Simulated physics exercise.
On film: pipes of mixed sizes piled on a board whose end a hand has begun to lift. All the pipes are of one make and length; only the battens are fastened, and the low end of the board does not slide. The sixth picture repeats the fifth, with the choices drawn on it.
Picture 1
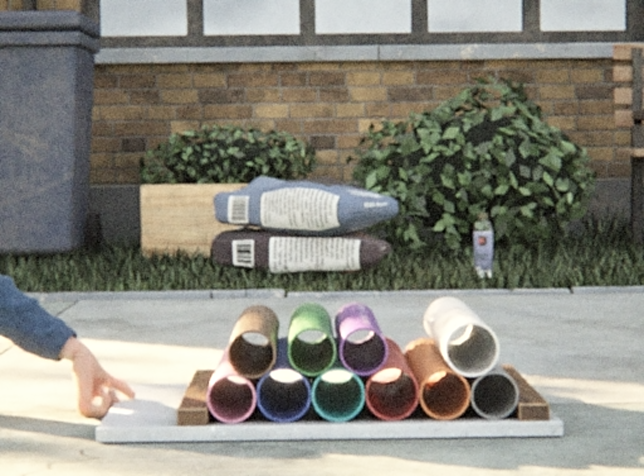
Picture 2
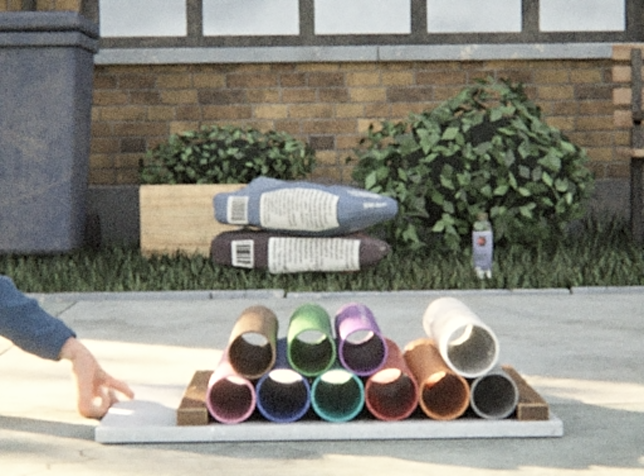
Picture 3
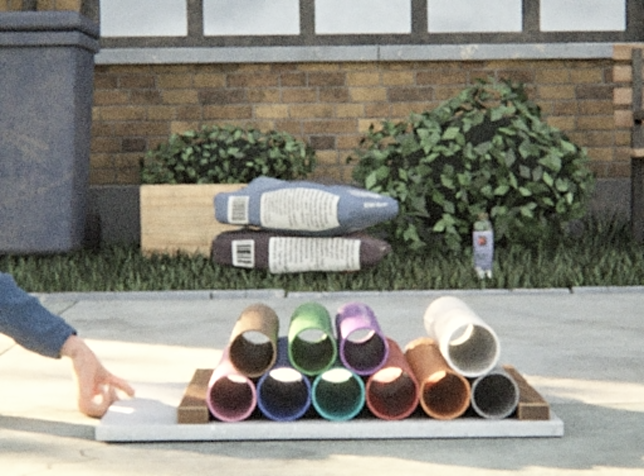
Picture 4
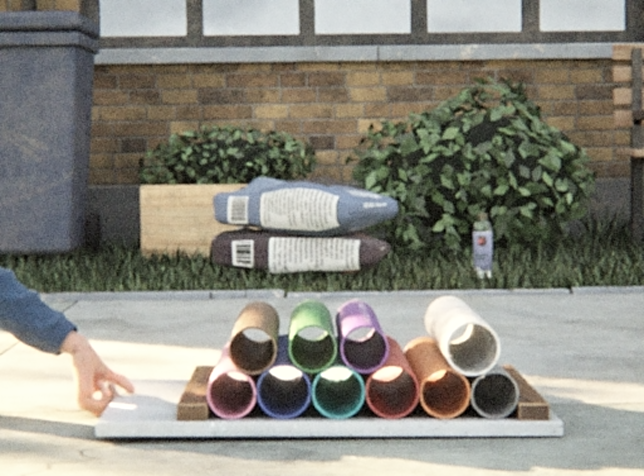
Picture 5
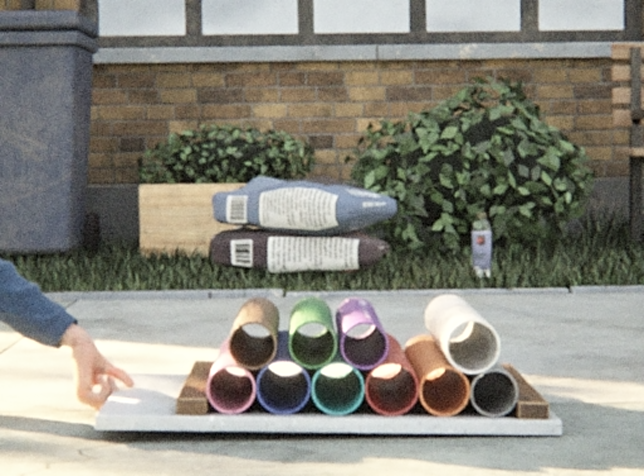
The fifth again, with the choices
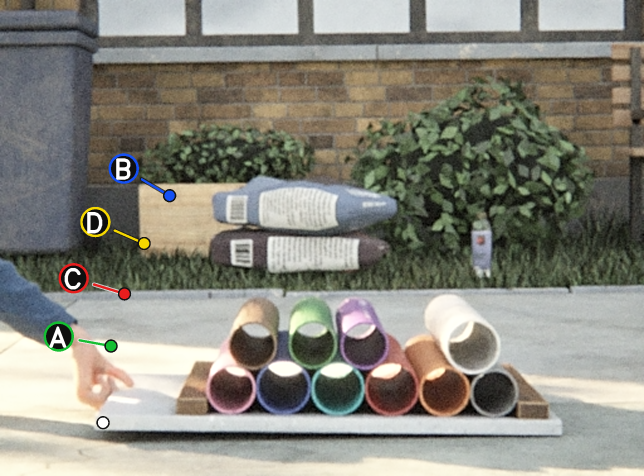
On a paved path in front of a brick wall and bushes, a hand at the left end of a white board stacked with colourful pipes stays nearly still, then raises that end slightly, while the pipes keep their arrangement.
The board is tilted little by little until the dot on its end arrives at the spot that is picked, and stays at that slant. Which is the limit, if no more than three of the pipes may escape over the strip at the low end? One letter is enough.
It can be raised to B.
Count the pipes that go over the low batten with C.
With C, none.
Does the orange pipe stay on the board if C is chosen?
The orange pipe: Yes.
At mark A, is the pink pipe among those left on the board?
The pink pipe: Yes.
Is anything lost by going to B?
At B: Yes.
On the marked copy, A at (111, 346); B at (169, 195); C at (125, 294); D at (144, 243); the white dot at (103, 423).
With B. Early on, board at 19°.
Further on, board at 31°.
At the end, board at 31°, three over the low batten (purple, white, green).
As for the rest, A none over the low batten; C none over the low batten; D none over the low batten.
